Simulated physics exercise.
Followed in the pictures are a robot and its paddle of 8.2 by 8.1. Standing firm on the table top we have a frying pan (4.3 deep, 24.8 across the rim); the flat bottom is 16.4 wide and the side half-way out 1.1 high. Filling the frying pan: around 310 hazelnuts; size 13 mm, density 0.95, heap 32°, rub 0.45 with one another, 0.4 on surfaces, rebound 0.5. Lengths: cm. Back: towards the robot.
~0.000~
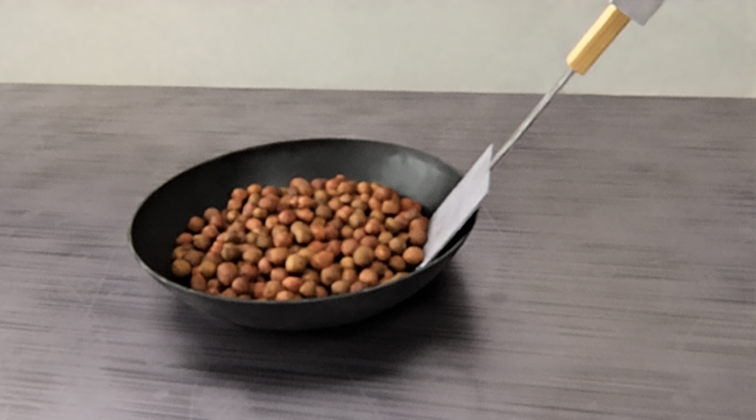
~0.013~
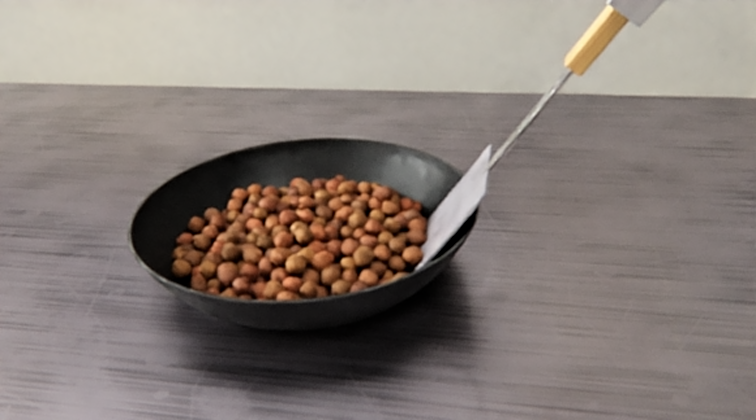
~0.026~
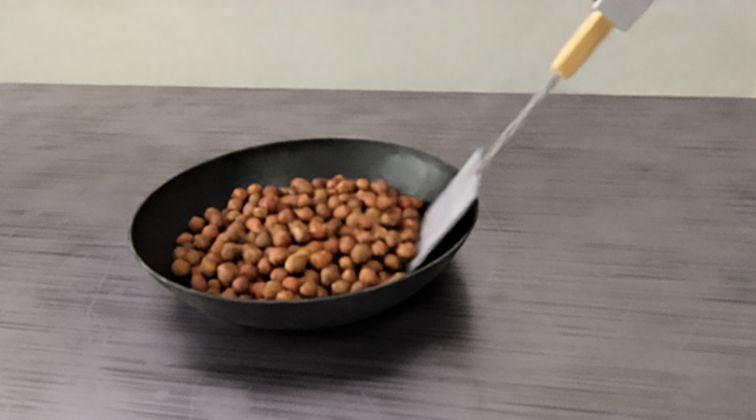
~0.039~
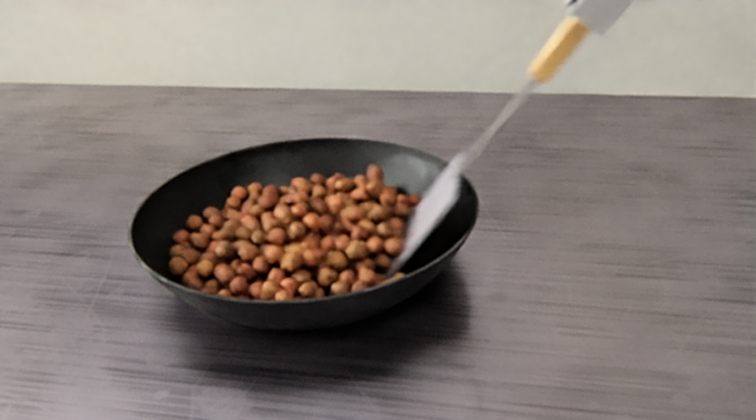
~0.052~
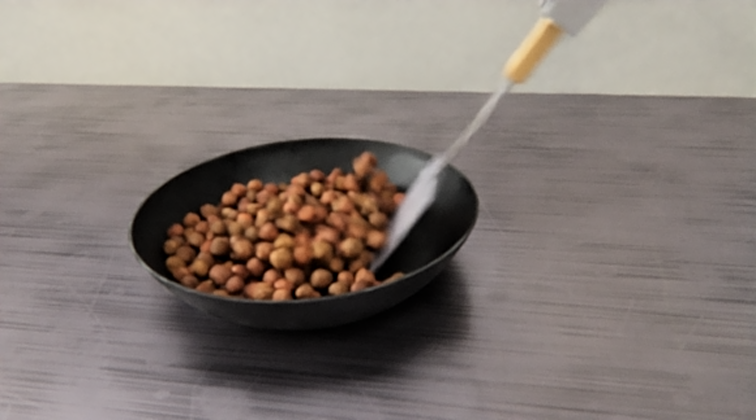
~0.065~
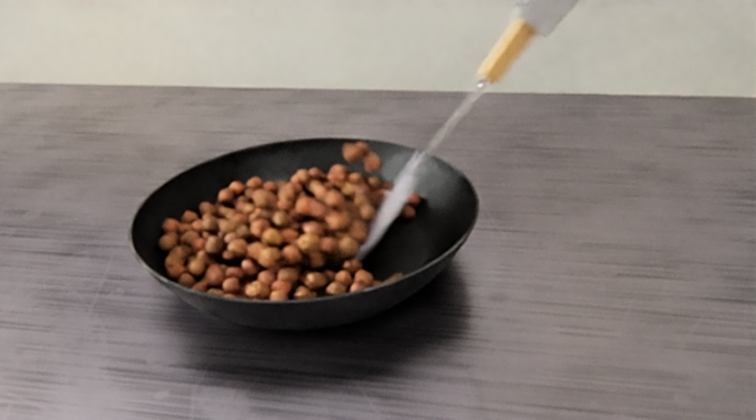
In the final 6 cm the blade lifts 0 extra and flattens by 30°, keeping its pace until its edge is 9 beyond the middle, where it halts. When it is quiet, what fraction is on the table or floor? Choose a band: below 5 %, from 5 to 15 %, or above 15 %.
Above 15 %.
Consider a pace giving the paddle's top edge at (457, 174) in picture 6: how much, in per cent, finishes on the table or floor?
Share: Roughly 10 %.
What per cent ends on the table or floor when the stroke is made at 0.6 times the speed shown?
Roughly 10 percent ends on the table or floor.
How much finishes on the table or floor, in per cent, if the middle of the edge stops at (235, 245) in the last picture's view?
My guess is roughly 5 percent.
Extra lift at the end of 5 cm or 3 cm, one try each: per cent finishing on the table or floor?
30 and 35 %.
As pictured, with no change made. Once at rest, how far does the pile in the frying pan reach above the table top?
Some 6.0 cm above the table.
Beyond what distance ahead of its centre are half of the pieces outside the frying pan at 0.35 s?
That distance is around 18 cm.
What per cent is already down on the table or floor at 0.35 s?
It works out to about 15 in a hundred.
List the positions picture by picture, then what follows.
The paddle top edge at (491, 167), sloping 55°; upper third of the load around (307, 231), from x 180 to 420, top at y 185; 312 in the frying pan, in the first frame.
The paddle top edge at (489, 168), sloping 55°; upper third of the load around (308, 231), from x 180 to 420, top at y 185, in the second frame.
The paddle top edge at (478, 171), sloping 55°; upper third of the load around (316, 227), from x 180 to 415, top at y 185, in the third frame.
The paddle top edge at (458, 174), sloping 55°; upper third of the load around (316, 224), from x 180 to 415, top at y 175, in the fourth frame.
The paddle top edge at (437, 174), sloping 55°; upper third of the load around (310, 222), from x 170 to 415, top at y 160, in the fifth frame.
The paddle top edge at (415, 173), sloping 55°; upper third of the load around (304, 218), from x 165 to 410, top at y 150; 312 in the frying pan, in the sixth frame.
After 0.10 s, sloping 55°, highest piece 9 above the table; 312 in the frying pan.
After 0.13 s, sloping 47°, highest piece 10 above the table; 310 in the frying pan, 2 on the blade or in flight.
After 0.35 s, sloping 25°, highest piece 8 above the table; 247 in the frying pan, 47 on the table or floor, 18 on the blade or in flight.
After 1.40 s, sloping 25°, highest piece 6 above the table; 247 in the frying pan, 65 on the table or floor.
In the end, 247 in the frying pan, 65 on the table or floor. That is 21 % on the table or floor.
